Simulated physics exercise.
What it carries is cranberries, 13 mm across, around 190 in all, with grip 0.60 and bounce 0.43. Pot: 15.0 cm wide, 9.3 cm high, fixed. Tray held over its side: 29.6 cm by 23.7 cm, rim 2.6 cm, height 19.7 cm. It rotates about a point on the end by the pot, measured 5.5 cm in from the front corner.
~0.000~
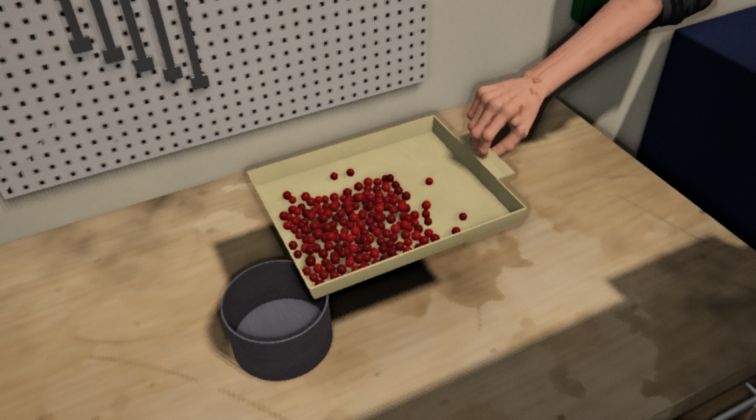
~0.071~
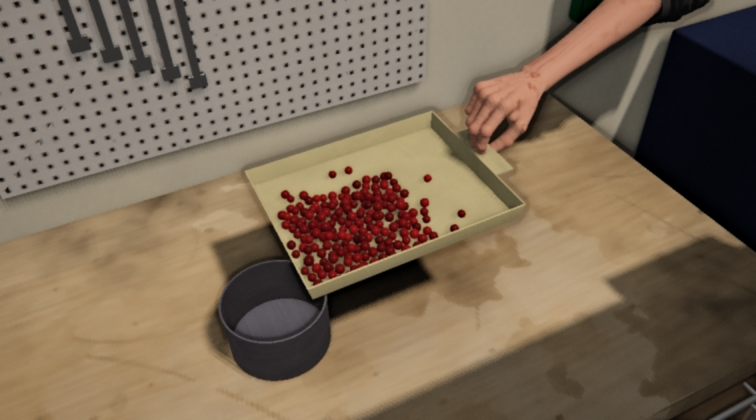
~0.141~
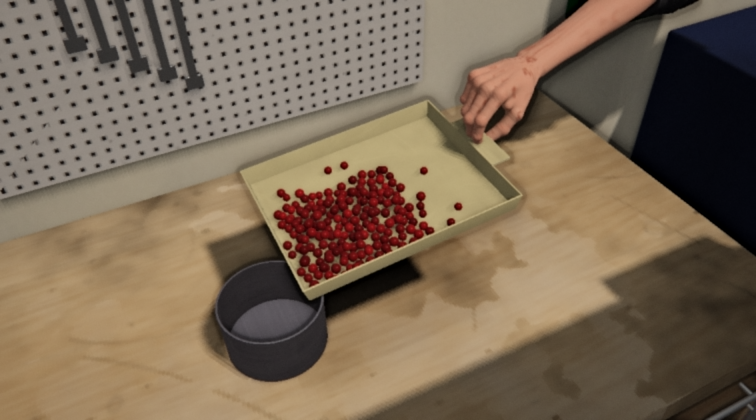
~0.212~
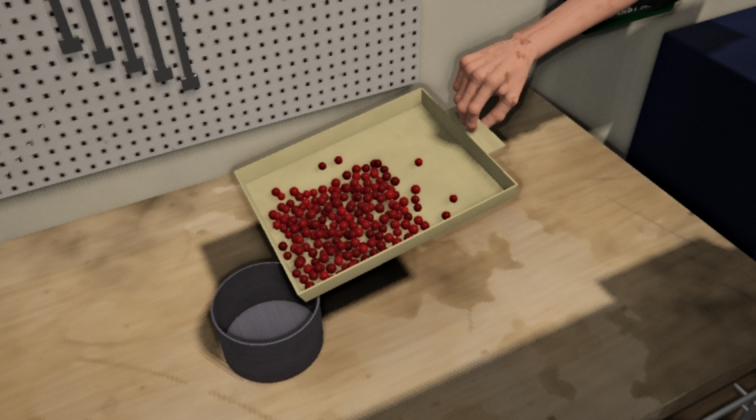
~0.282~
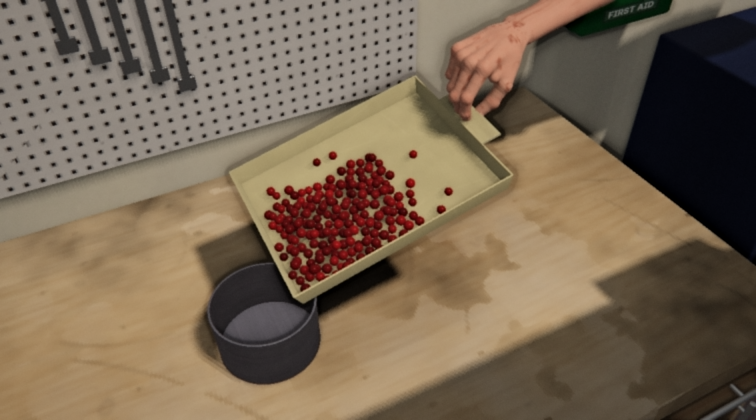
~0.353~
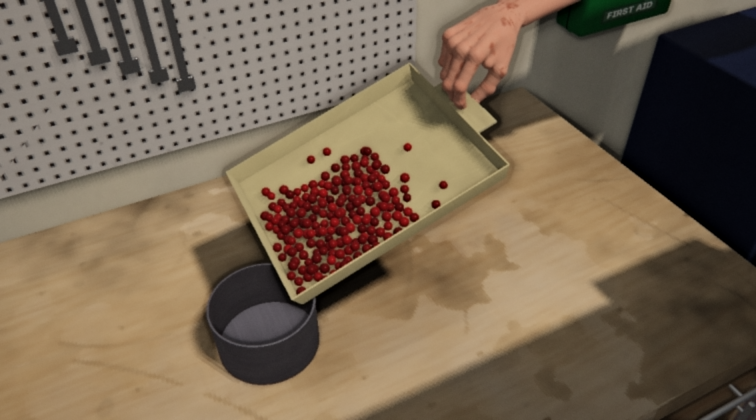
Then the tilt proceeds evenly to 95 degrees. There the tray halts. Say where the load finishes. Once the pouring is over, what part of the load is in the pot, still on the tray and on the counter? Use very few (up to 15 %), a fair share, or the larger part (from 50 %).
Pot: A fair share, tray: Very few, counter: The larger part.
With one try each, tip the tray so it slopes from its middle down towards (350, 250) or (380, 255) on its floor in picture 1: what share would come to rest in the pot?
That would be close to 0 per cent and then close to 0 per cent.
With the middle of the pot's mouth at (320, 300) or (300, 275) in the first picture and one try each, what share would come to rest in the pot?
Estimates: 0 % and 0 %, in that order.
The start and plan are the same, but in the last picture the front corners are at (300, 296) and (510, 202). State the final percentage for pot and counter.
That works out as pot 0 and counter 100.
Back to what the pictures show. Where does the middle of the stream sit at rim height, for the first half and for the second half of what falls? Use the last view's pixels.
At roughly (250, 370) first, later on at (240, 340).
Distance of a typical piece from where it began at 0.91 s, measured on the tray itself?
About 2 cm.
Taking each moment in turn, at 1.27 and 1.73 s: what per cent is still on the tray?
In order, 95 and 15.
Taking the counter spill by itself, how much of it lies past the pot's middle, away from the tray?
Some 90 per cent.
After 0.91 s, tilt 55 degrees; the tray holds 100 %, the pot 0 %.
After 1.27 s, tilt 79 degrees; the tray holds 95 %, the pot 0 %.
After 1.73 s, tilt 95 degrees; the tray holds 15 %, the pot 15 %.
By 2.6 s all is still; pot 30 %, tray 0 %, counter 70 %.
